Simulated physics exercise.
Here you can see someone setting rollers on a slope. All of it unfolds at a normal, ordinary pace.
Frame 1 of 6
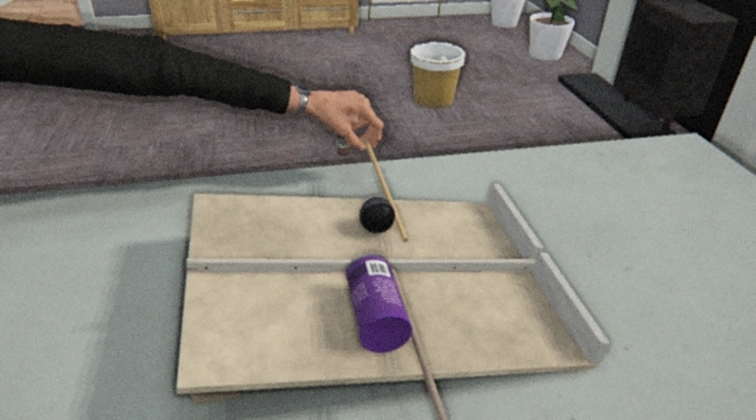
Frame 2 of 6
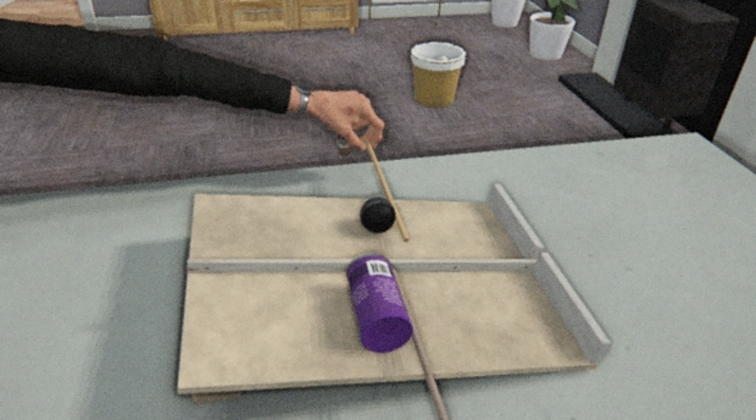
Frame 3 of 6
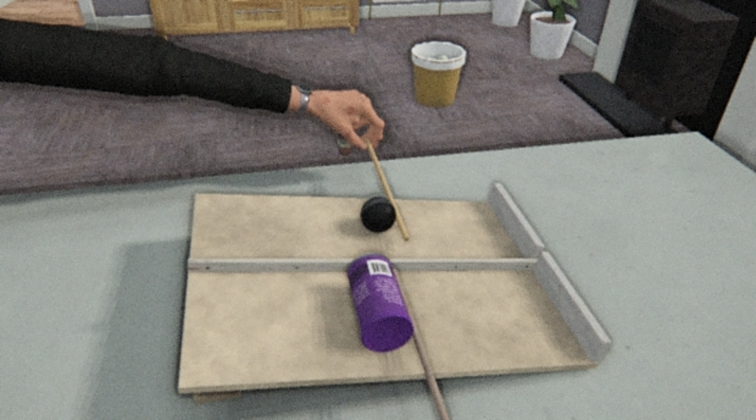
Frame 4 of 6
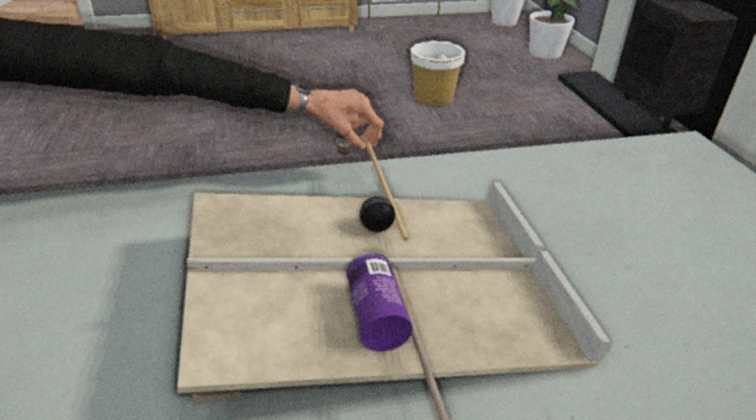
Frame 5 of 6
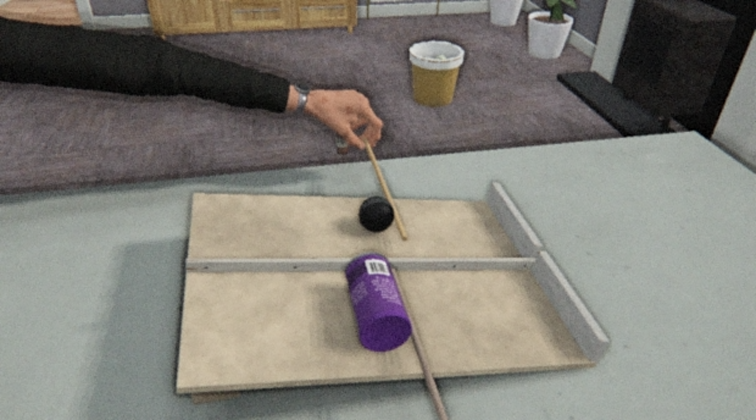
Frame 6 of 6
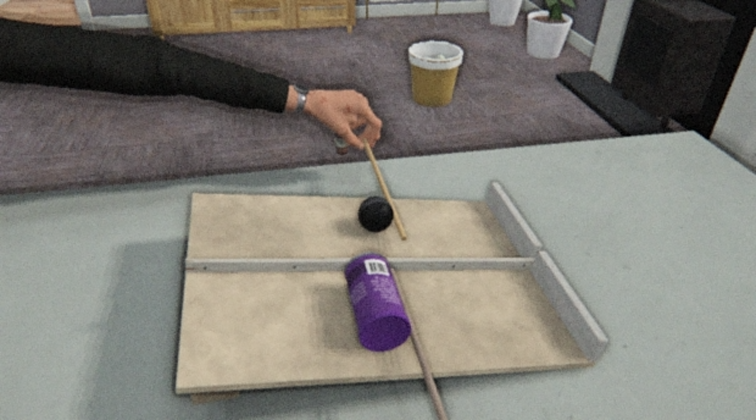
We see a hand holding a thin stick against a black ball on a wooden board, while a purple tin rests against another stick across a dividing strip. The hand, ball and tin all stay practically still throughout.
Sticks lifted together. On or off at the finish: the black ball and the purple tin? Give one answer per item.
In this case the black ball is kept back; as for the purple tin, it is kept back.
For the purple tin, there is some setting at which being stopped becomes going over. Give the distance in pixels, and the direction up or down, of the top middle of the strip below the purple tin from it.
Down, roughly 16 px.
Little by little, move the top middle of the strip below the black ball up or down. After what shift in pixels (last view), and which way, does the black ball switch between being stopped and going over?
Shift: 16 px, direction down.
Then, 0.38 s after the last picture, black ball rolling on the board near (410, 216); purple tin rolling on the board near (416, 300).
Then, 0.64 s after the last picture, black ball rolling on the board near (480, 217); purple tin rolling on the board near (494, 298).
At rest, the black ball is held by the strip, near (494, 217); the purple tin is held by the strip, near (544, 297).
